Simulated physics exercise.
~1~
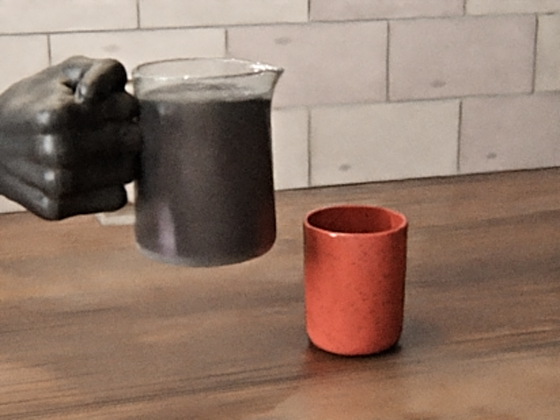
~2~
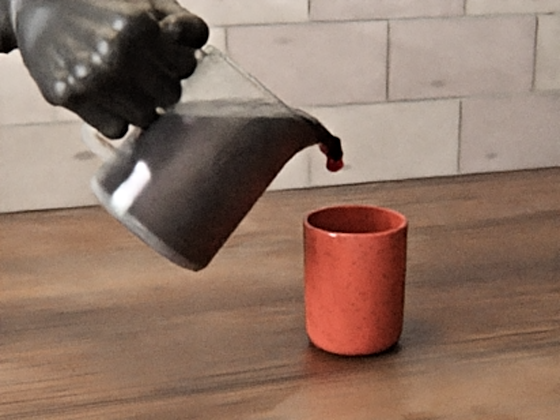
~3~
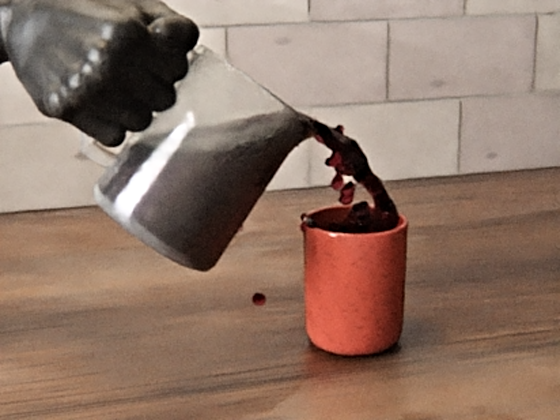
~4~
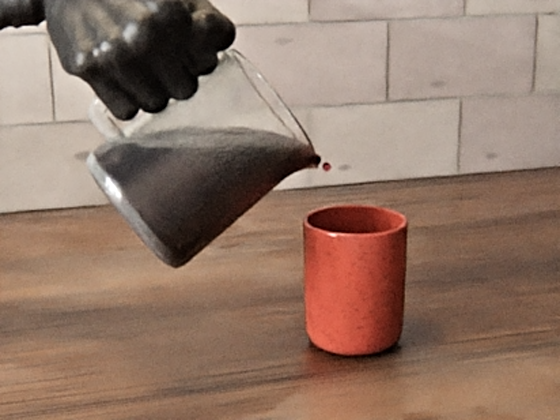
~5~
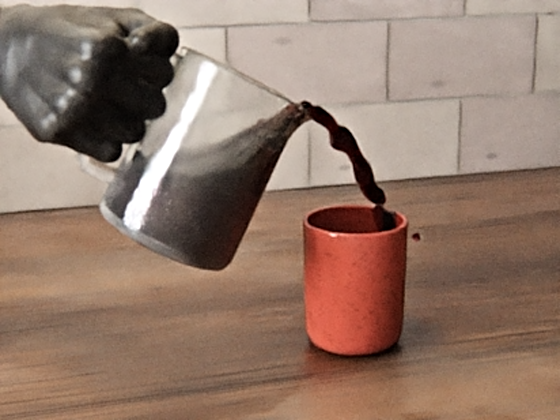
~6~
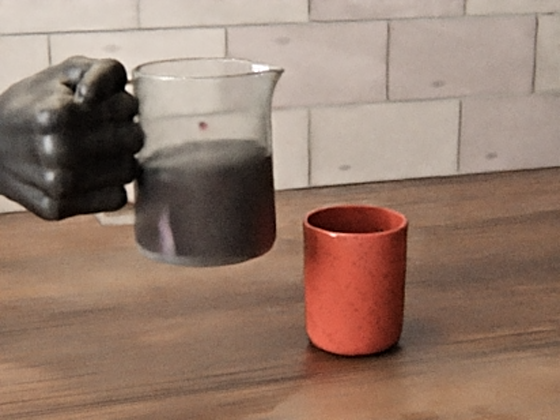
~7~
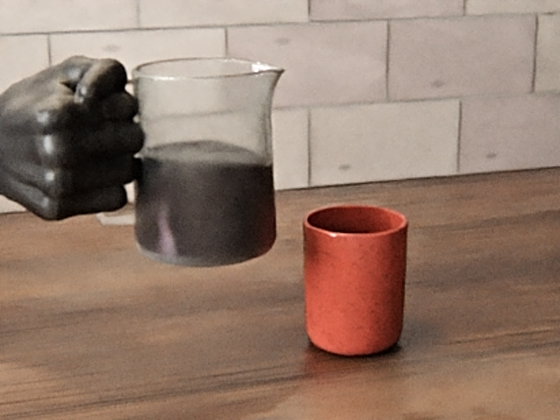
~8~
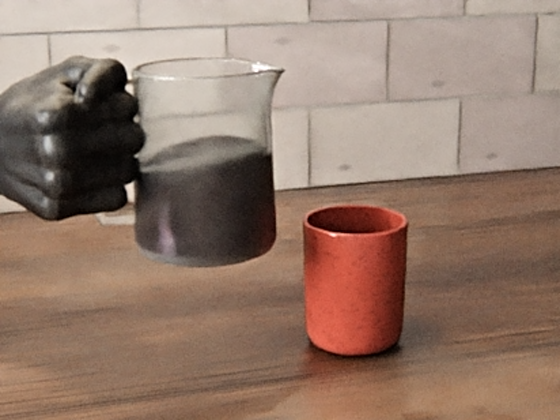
The footage shows a dark hand tilting a glass pitcher of dark liquid over a red mug on a wooden counter, pouring, easing off, then pouring again as stray drops fly. It finally holds the pitcher upright, roughly half full, beside the mug.
